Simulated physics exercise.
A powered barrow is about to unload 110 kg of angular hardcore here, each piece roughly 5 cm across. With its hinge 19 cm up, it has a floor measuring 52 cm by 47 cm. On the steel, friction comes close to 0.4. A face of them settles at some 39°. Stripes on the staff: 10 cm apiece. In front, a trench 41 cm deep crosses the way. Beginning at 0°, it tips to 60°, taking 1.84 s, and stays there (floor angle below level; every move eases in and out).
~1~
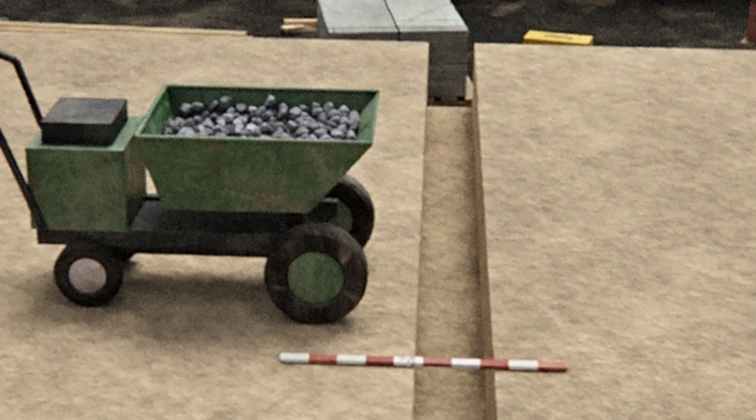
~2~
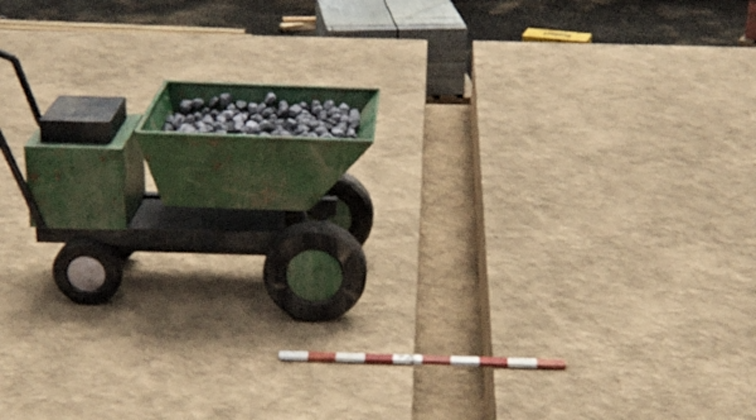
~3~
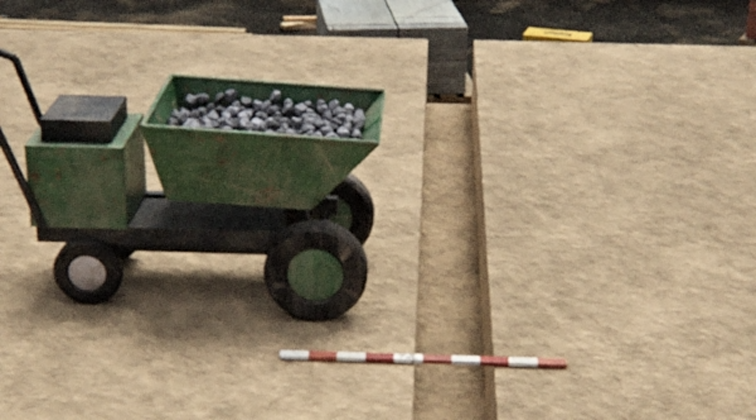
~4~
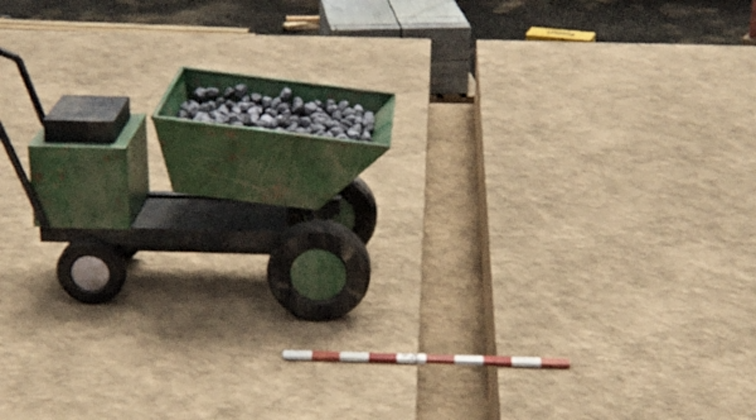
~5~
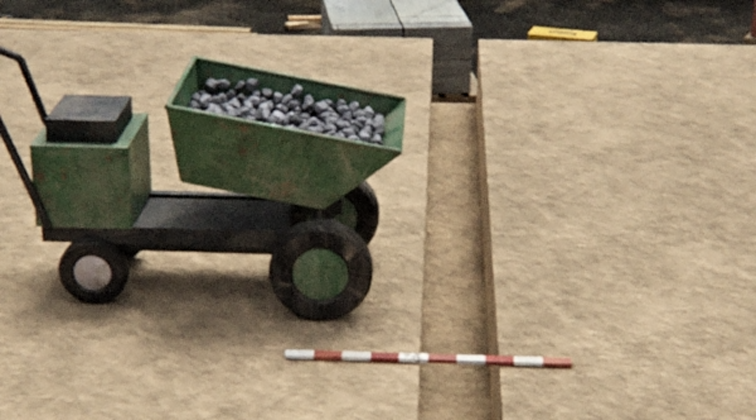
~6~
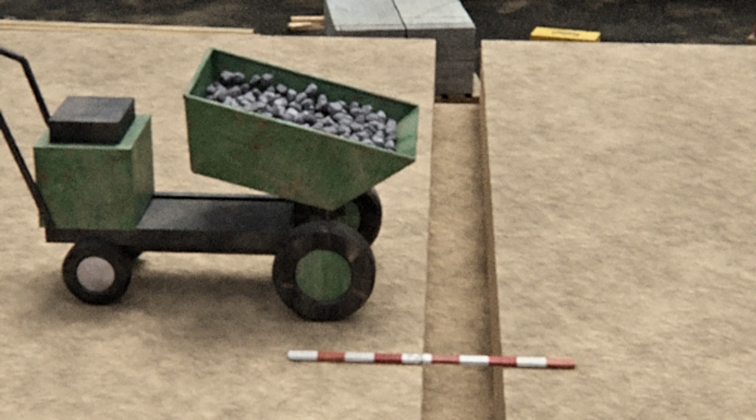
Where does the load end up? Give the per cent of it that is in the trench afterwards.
Some 17 per cent of it.
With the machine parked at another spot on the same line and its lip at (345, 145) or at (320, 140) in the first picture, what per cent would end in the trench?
Roughly 25 in a hundred from the first, 25 in a hundred from the second.
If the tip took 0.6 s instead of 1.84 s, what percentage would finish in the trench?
That works out at about 10 in a hundred.
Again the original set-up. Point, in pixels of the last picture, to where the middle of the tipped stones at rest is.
Centre estimate: Around (484, 371).
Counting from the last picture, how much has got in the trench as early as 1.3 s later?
Roughly 0 percent of the load.
Then, 0.8 s after the last picture the floor is at 51°, 100 % in the tray; the foremost stones are at (445, 198).
Then, 1.3 s after the last picture the floor is at 60°, 99 % in the tray, 1 % in the trench; the foremost stones are at (496, 236).
Then, 1.7 s after the last picture the floor is at 60°, 90 % in the tray, 3 % in the trench, 7 % past the trench; the foremost stones are at (556, 290).
Then, 3.6 s after the last picture the floor is at 60°, 71 % in the tray, 17 % in the trench, 12 % past the trench; the foremost stones are at (599, 299).
